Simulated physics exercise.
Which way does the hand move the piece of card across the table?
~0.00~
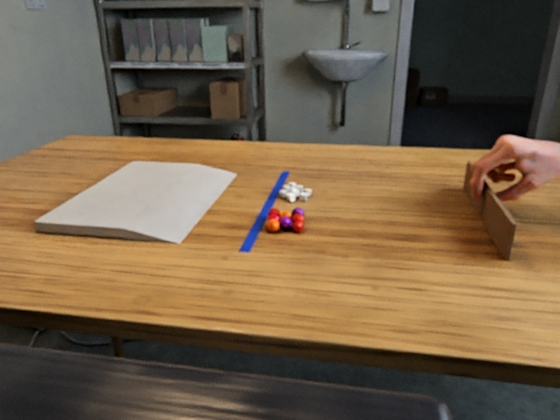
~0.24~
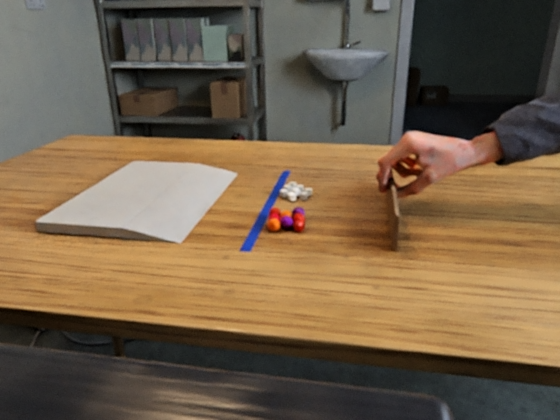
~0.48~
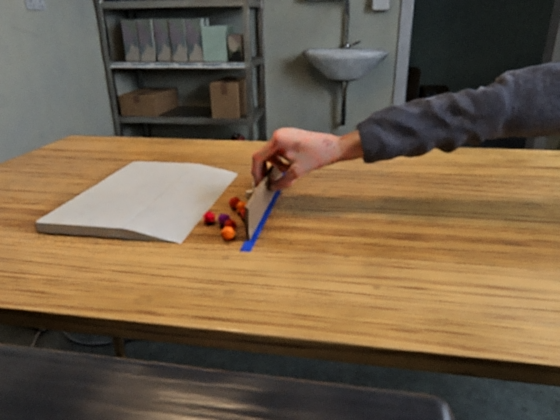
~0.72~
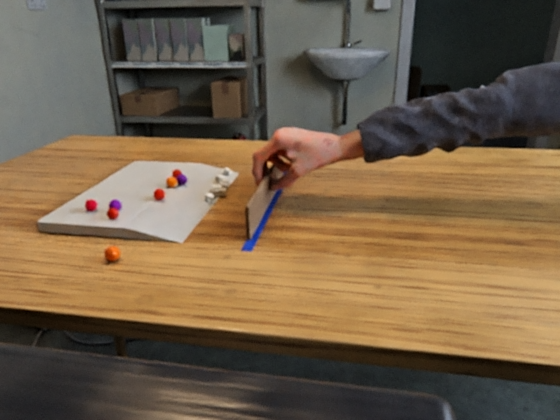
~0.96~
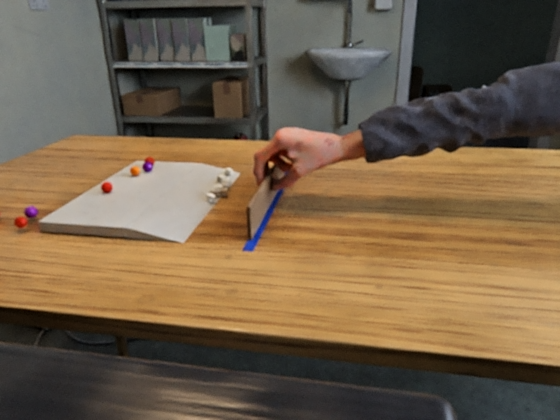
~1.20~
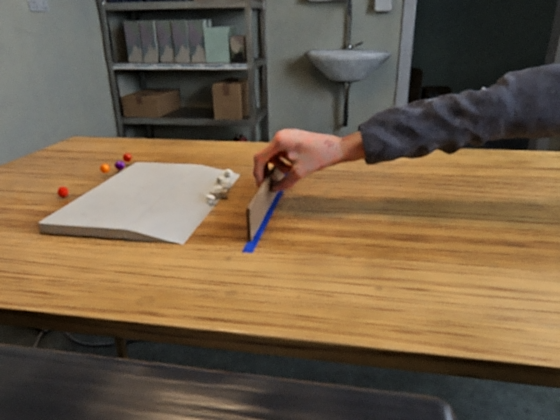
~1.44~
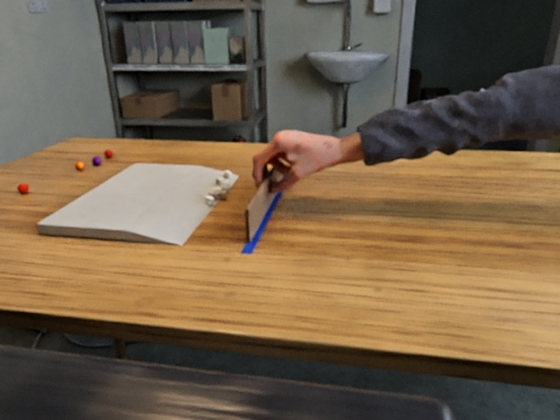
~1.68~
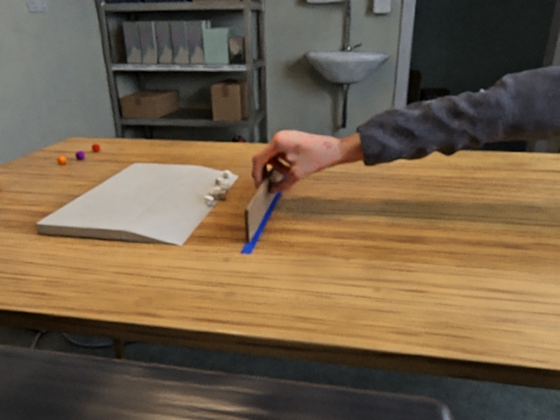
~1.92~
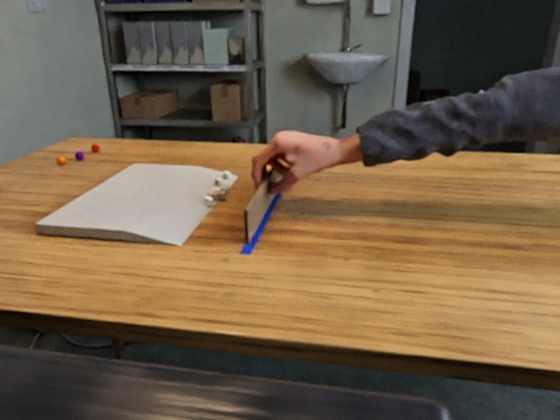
The hand moves the card to the left, from the right side of the table to the blue tape.
